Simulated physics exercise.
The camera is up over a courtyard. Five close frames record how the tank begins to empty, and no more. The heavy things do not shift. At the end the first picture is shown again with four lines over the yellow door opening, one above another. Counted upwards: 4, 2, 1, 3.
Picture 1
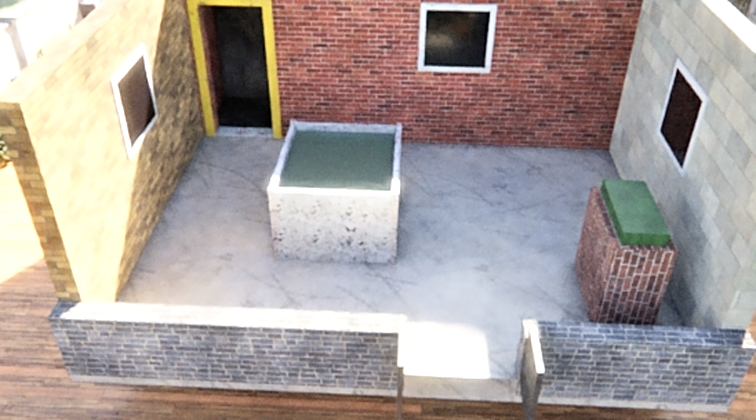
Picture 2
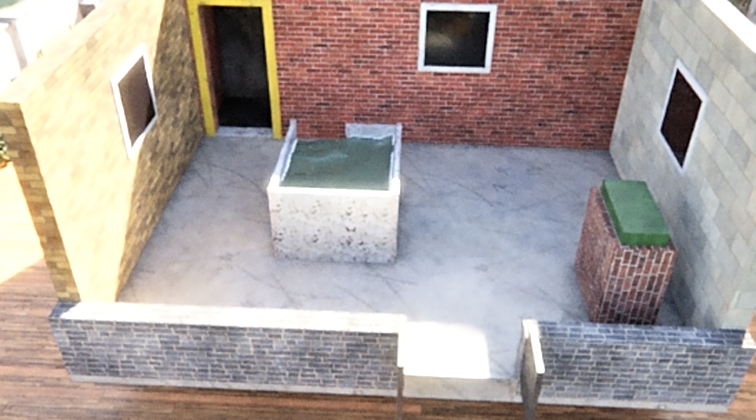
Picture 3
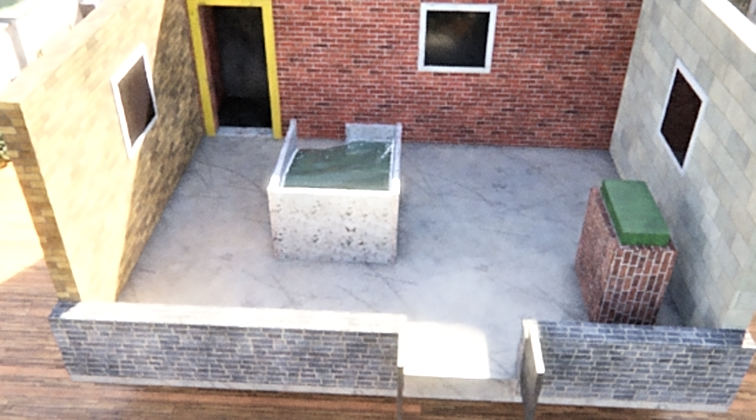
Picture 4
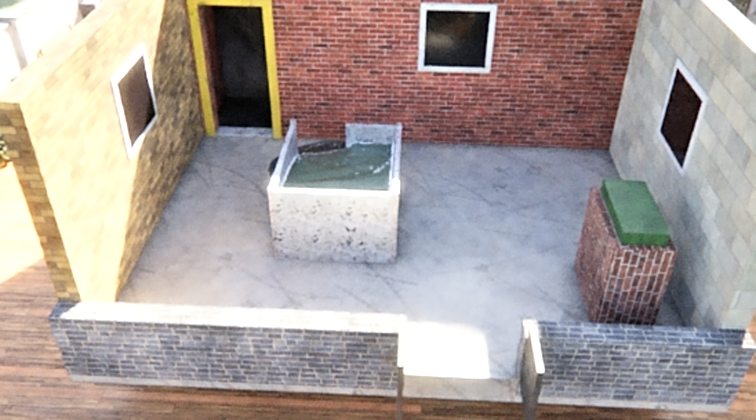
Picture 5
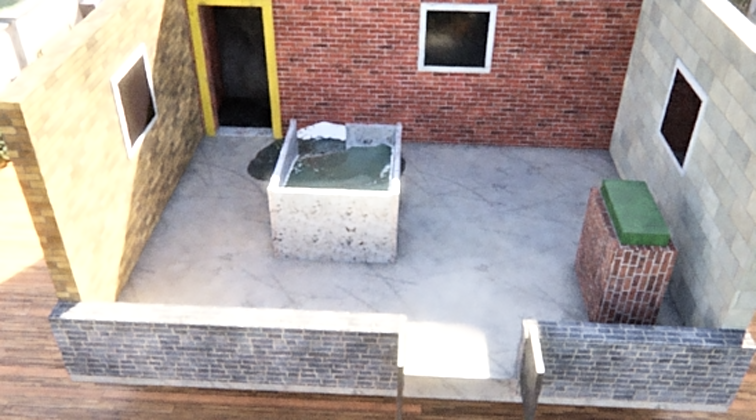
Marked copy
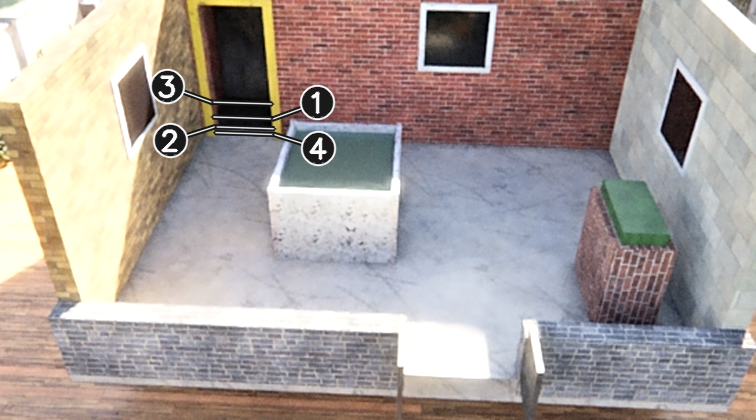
Green water draining through the open back of a pale speckled tank and spreading behind it across a walled courtyard's grey floor.
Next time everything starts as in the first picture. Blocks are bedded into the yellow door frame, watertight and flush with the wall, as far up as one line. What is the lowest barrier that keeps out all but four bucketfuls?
Go for 1.
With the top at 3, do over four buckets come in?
No.
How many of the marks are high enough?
Two.
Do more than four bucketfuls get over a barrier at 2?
Yes, it does.
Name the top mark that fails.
That is mark 2.
On the marked copy, 1 at (243, 117); 2 at (244, 127); 3 at (241, 103); 4 at (244, 133); from the bottom up 4, 2, 1, 3.
With 1, a splash gets over, under a bucket.
With 2, about 8 bucketfuls get in.
With 3, nothing gets over.
With 4, some 25 bucketfuls get in.
